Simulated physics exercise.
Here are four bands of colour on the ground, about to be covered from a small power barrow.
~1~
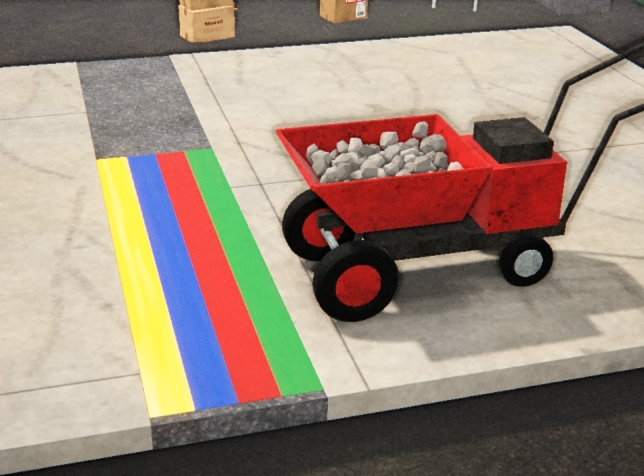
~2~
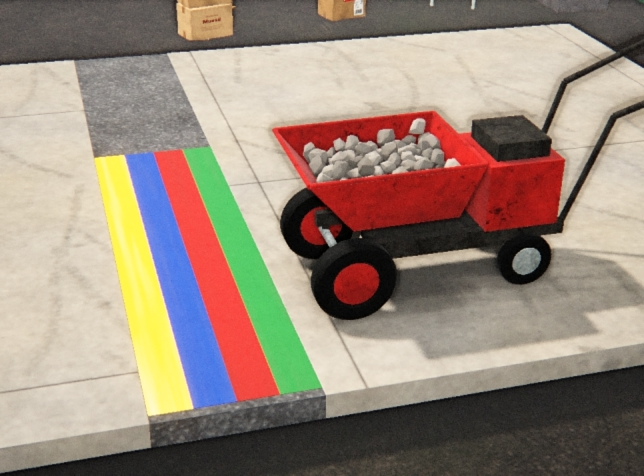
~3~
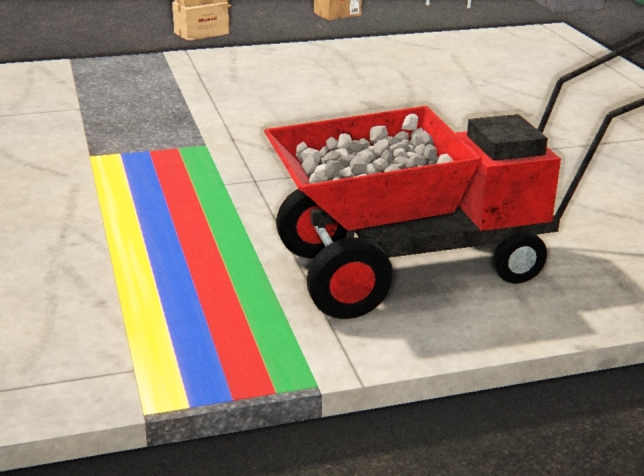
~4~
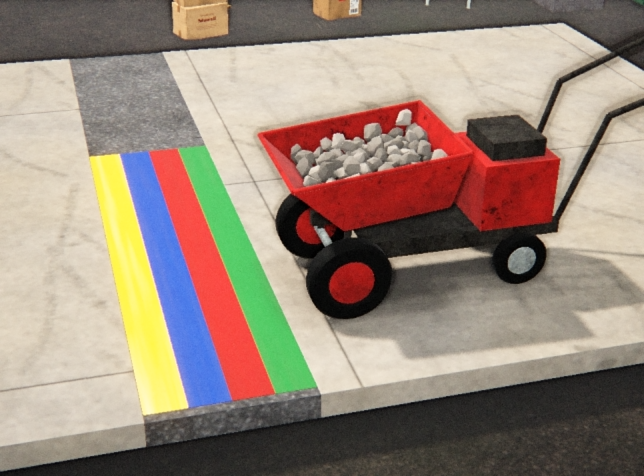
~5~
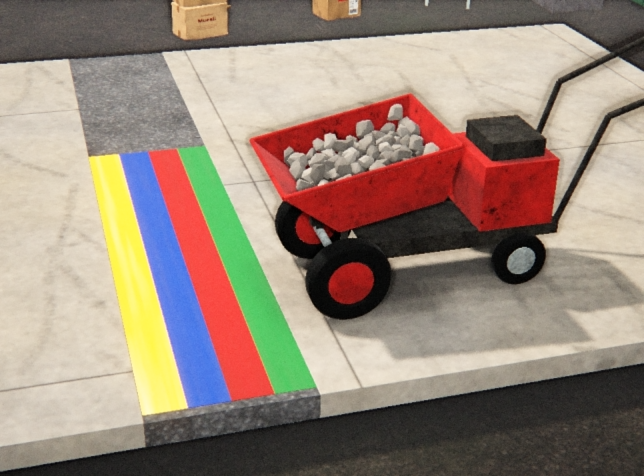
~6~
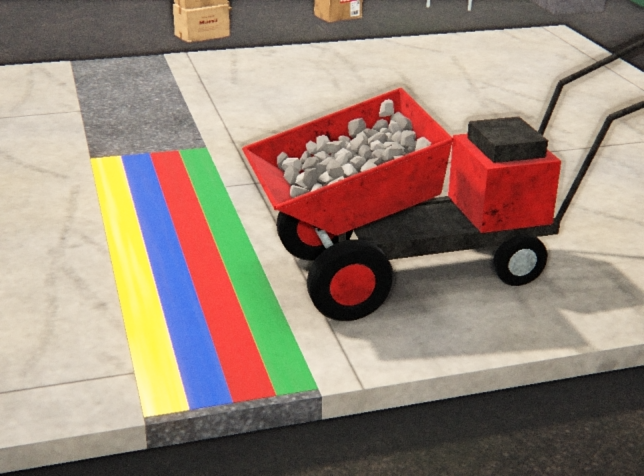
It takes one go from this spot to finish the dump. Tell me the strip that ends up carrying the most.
Blue.
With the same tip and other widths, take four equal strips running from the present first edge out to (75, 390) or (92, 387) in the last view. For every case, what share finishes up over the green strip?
0 % and 0 %, near enough.
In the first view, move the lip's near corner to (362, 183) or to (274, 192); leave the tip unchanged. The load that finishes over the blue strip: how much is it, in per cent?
That works out to 20 per cent for the first position and 10 per cent for the second.
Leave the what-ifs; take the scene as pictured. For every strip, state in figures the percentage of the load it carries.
Percentages: Green 0, red 15, blue 30, yellow 20.
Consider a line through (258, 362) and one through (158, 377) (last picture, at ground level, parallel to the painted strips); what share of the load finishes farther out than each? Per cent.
Estimate, first then second: 70 %, 20 %.
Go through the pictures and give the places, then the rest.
The first frame shows lip of the skip (313, 188), level; top of the load (397, 164), broken stones; green strip (287, 355); red strip (246, 361); blue strip (205, 367); yellow strip (163, 374).
The second frame shows lip of the skip (310, 187), level; top of the load (394, 161).
The third frame shows lip of the skip (301, 188), tipped barely; top of the load (402, 154).
The fourth frame shows lip of the skip (294, 193), tipped a little; top of the load (404, 156).
The fifth frame shows lip of the skip (285, 199), tipped a little; top of the load (397, 152).
The sixth frame shows lip of the skip (276, 208), tipped clearly; top of the load (389, 149); green strip (281, 354); red strip (241, 360); blue strip (199, 366); yellow strip (157, 373).
Just after the last frame, skip tipped steeply; every one in the skip.
A moment on, skip tipped right over; the larger part in the skip; about a tenth over the red strip; roughly a quarter over the blue strip; just a few over the yellow strip; just a few off the paint.
Further on, skip tipped right over; roughly a quarter in the skip; about a tenth over the red strip; roughly a third over the blue strip; roughly a quarter over the yellow strip; about a tenth off the paint.
When it is over, skip tipped right over; roughly a quarter in the skip; not one over the green strip; about a tenth over the red strip; roughly a quarter over the blue strip; roughly a quarter over the yellow strip; about a tenth off the paint.
